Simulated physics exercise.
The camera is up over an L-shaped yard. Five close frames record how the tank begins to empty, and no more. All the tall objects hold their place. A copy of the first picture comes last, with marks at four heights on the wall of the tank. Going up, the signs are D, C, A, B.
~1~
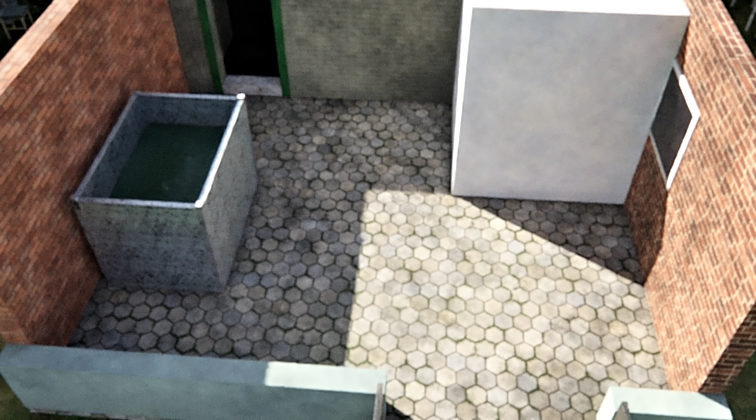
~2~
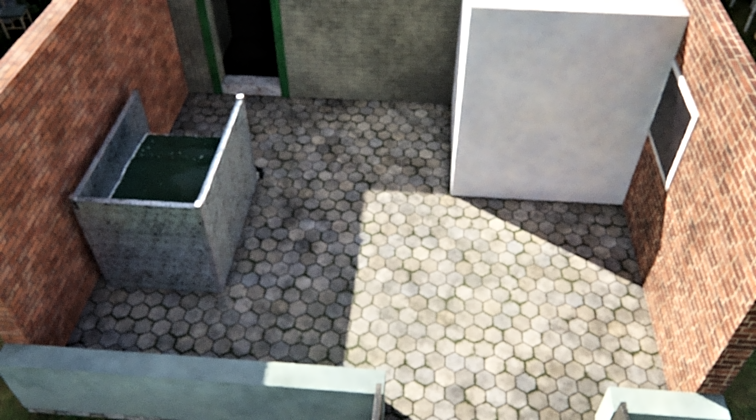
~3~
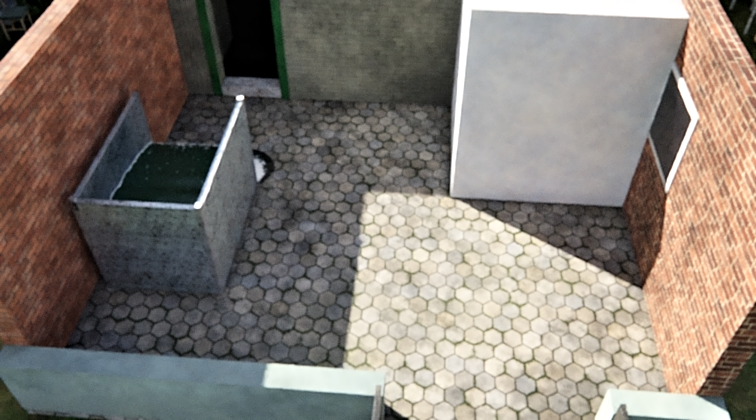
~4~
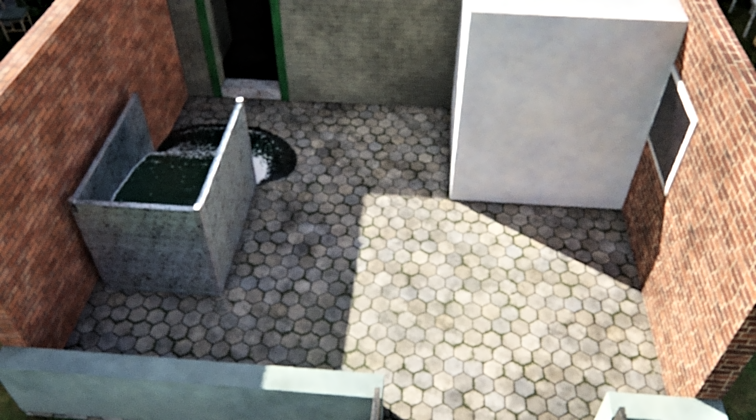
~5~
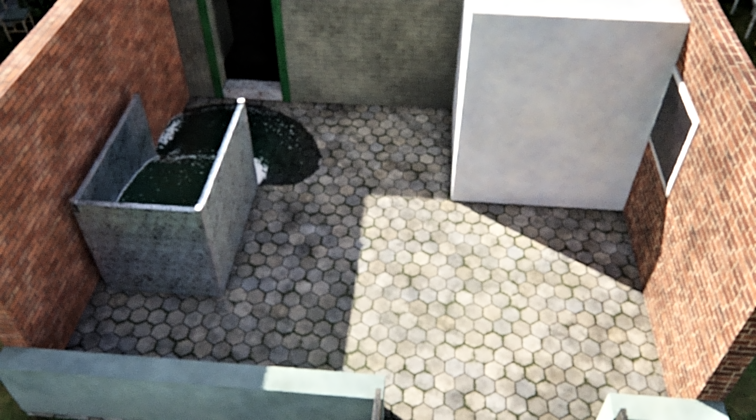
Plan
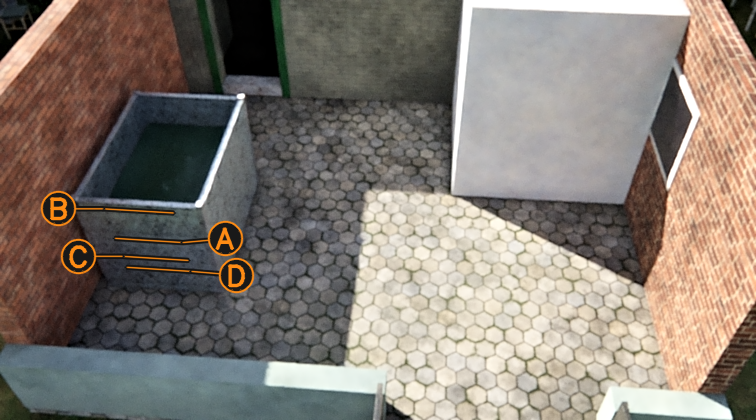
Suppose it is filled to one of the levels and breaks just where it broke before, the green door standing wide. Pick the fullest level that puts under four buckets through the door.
Mark D just does it.
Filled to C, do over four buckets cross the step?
Yes, it does.
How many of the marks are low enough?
One of them.
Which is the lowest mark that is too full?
C.
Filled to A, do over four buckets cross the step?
Yes, that goes wrong.
In orange, A at (148, 240); B at (138, 210); C at (155, 258); D at (159, 269); from the bottom up D, C, A, B.
With A, dozens of bucketfuls pour in.
With B, dozens of bucketfuls pour in.
With C, about 10 bucketfuls get in.
With D, a bucket or two gets in.
